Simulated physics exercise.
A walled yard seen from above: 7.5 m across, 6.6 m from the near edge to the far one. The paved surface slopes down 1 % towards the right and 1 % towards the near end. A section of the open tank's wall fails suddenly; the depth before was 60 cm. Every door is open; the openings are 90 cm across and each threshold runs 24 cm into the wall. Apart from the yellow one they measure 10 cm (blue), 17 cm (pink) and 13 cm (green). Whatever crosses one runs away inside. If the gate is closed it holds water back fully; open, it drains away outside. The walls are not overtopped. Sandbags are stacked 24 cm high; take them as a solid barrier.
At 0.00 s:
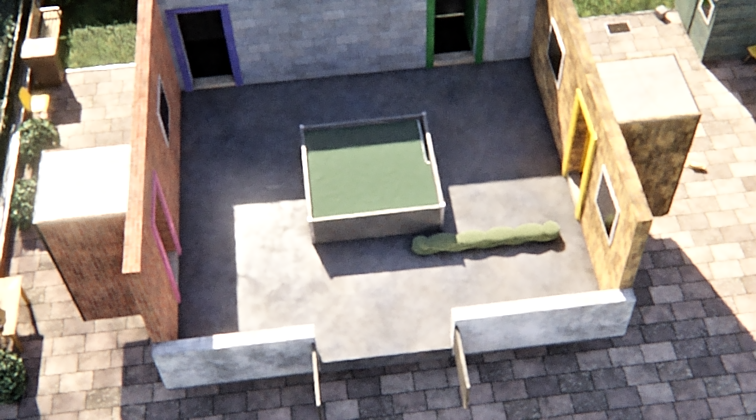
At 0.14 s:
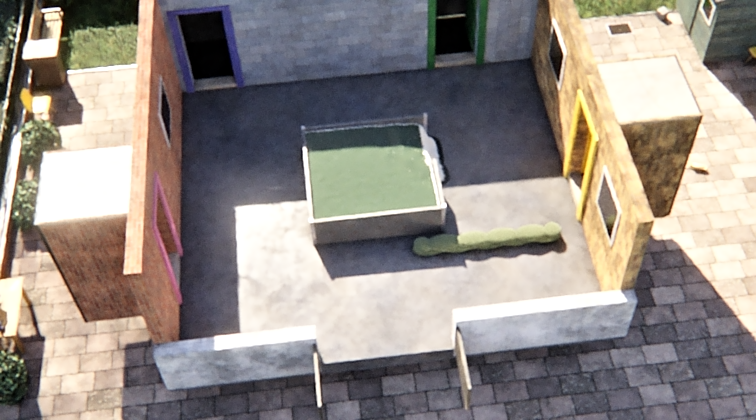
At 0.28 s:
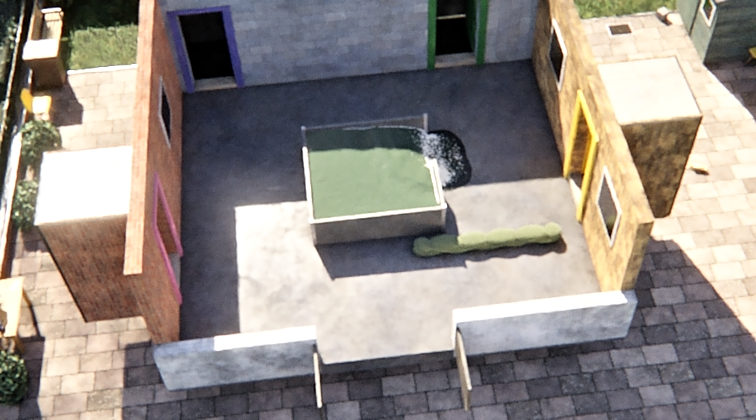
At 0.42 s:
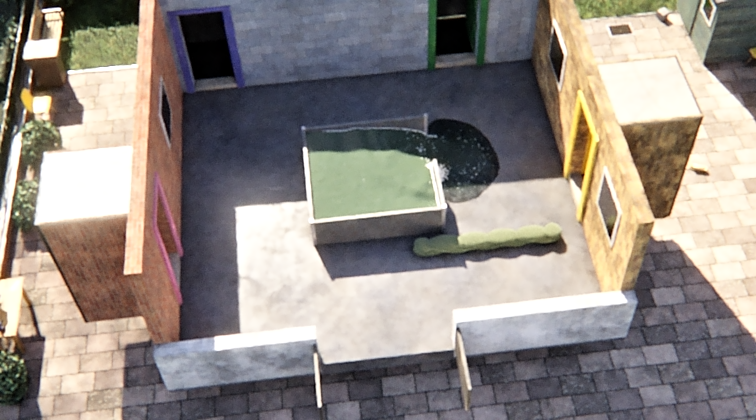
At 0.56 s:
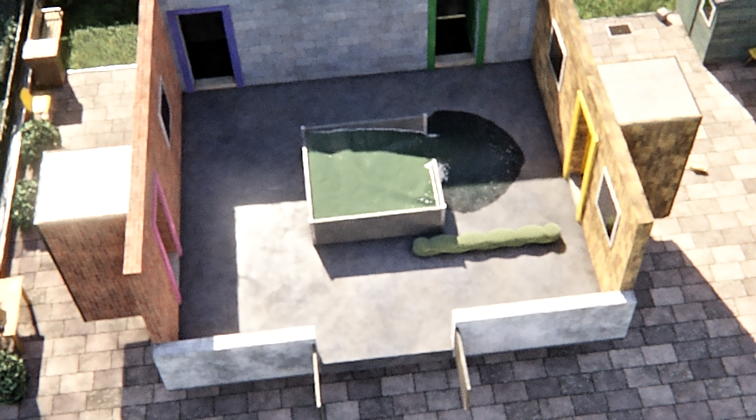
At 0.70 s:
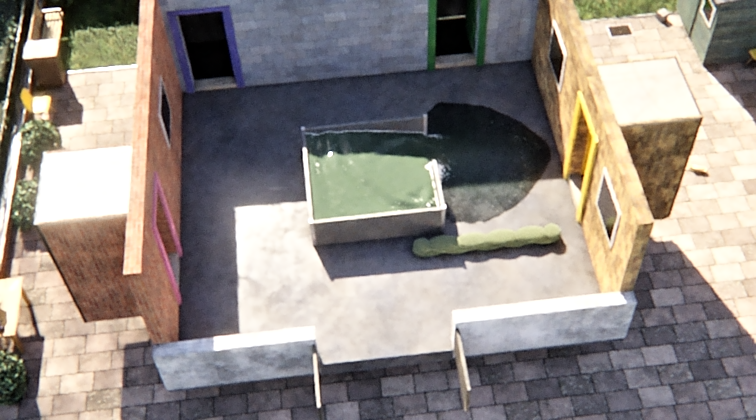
Green water fills an open square tank in the middle of a walled grey yard, seen from above by a camera that stays still. A purple-framed door and a green one stand in the back wall, a pink-framed opening is at left, a yellow door at right, and a low greenish barrier lies near the tank. Water bursts from the tank's right side and spreads rightward across the paving in a widening dark pool, while ripples cross the tank.
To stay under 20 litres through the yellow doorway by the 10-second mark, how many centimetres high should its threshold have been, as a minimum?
Close to 17.5 cm is just enough.
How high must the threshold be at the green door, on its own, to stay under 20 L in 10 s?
About 10.0 cm at green.
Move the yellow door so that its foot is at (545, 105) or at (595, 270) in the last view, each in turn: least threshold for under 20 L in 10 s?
About 22 and 7.5 cm.
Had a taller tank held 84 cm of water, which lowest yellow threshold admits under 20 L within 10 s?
About 25 cm.
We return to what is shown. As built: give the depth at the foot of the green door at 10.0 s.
About 8.0 cm.
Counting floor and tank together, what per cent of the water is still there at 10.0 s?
Some 98 per cent remains.
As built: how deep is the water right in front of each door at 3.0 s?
In cm: Blue 0, pink 0, yellow 20, green 14.
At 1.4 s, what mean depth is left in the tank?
About 46 cm.
After 1.4 s water covers 20 % of the floor, deepest (36 cm) near (436, 156); 18 cm at the yellow door, 0 litres in over its 17 cm threshold.
After 3.0 s water covers 25 % of the floor, deepest (32 cm) near (534, 87); 20 cm at the yellow door, 15 litres in over its 17 cm threshold.
After 10.0 s water covers 95 % of the floor, deepest (15 cm) near (604, 321); 10 cm at the yellow door, 22 litres in over its 17 cm threshold.
At the yellow door as built, the water arrived by 1.1 s and peaked near 23 cm at 2.4 s.
With a threshold of 15 cm, 40 litres would have come in within the 10 s; with 20 cm, 8 litres. So under 20 litres takes about 17.5 cm.
